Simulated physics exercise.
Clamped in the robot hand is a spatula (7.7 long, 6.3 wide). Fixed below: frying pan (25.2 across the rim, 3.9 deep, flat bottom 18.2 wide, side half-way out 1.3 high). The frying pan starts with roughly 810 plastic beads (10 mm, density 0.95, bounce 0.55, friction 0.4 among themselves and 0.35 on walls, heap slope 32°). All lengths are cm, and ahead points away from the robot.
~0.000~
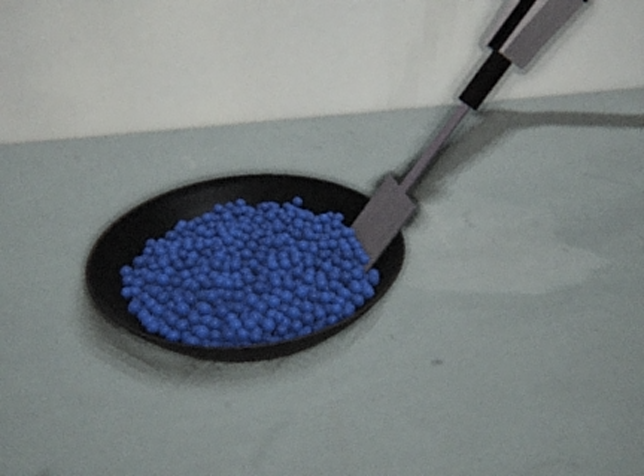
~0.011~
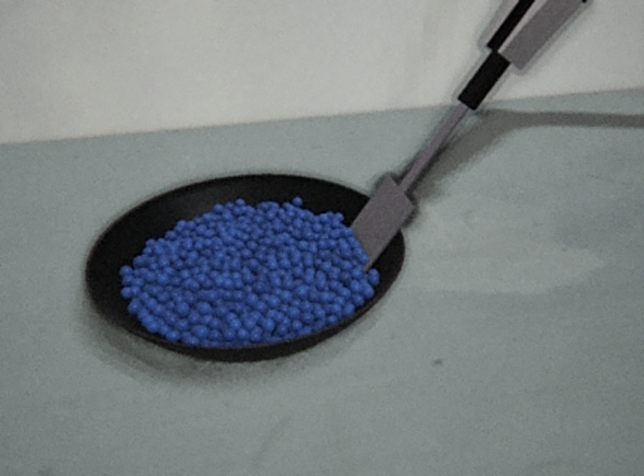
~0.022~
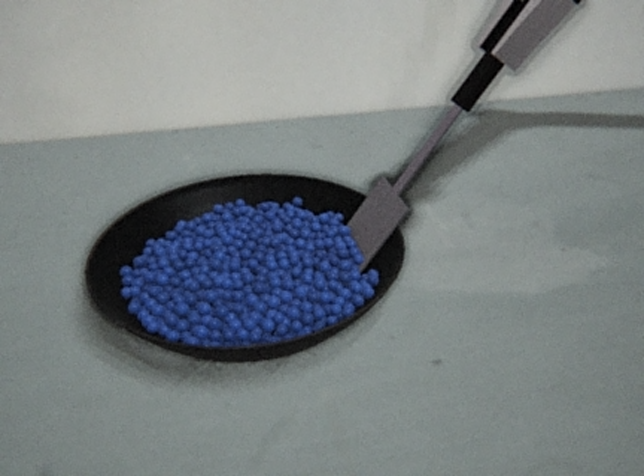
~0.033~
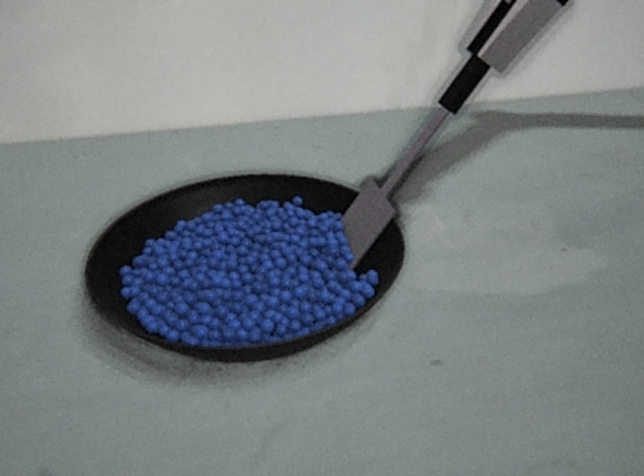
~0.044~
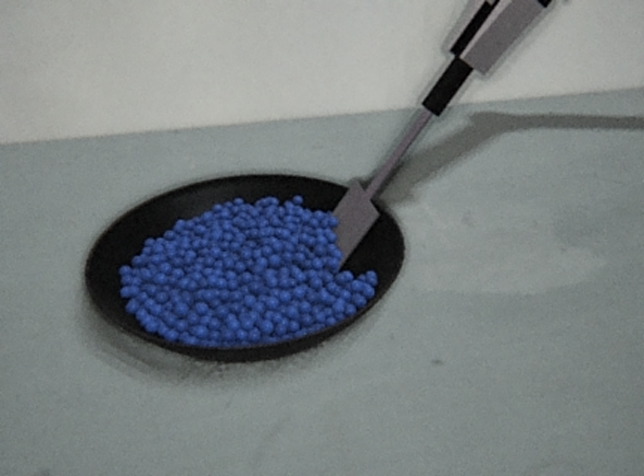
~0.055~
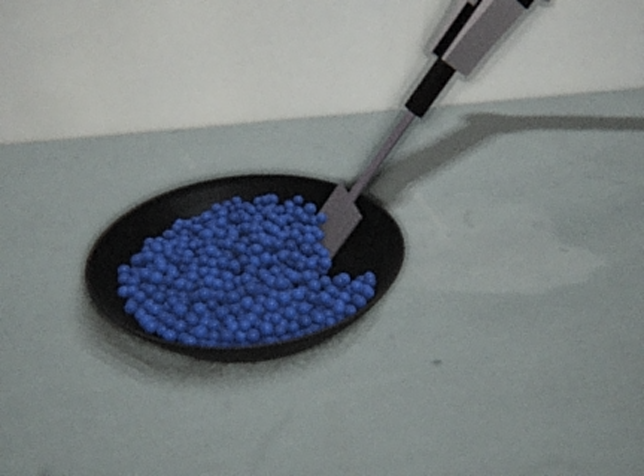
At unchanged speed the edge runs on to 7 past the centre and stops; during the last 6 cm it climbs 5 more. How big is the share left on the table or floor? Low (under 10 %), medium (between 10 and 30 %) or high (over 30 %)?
Share on the table or floor: Medium (between 10 and 30 %).
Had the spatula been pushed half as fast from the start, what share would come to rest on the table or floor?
Then about 5 per cent.
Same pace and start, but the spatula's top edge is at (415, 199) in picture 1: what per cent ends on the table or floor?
Some 15 per cent.
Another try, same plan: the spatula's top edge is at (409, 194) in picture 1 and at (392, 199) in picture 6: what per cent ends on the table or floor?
Some 0 per cent.
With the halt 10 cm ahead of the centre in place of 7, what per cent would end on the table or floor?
Then about 20 per cent.
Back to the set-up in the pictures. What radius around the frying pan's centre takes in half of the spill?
Roughly 72 cm.
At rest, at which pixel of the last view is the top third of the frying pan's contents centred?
At about (173, 265).
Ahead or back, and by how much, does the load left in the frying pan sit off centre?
Roughly 3.0 cm ahead.
By 0.08 s, sloping 55°, highest piece 7 above the table; 807 in the frying pan.
By 0.11 s, sloping 55°, highest piece 9 above the table; 807 in the frying pan.
By 0.32 s, sloping 55°, highest piece 9 above the table; 675 in the frying pan, 105 on the table or floor, 27 on the blade or in flight.
By 1.37 s, sloping 55°, highest piece 4 above the table; 675 in the frying pan, 132 on the table or floor.
Final count, 675 in the frying pan, 132 on the table or floor. That is 16 % on the table or floor.
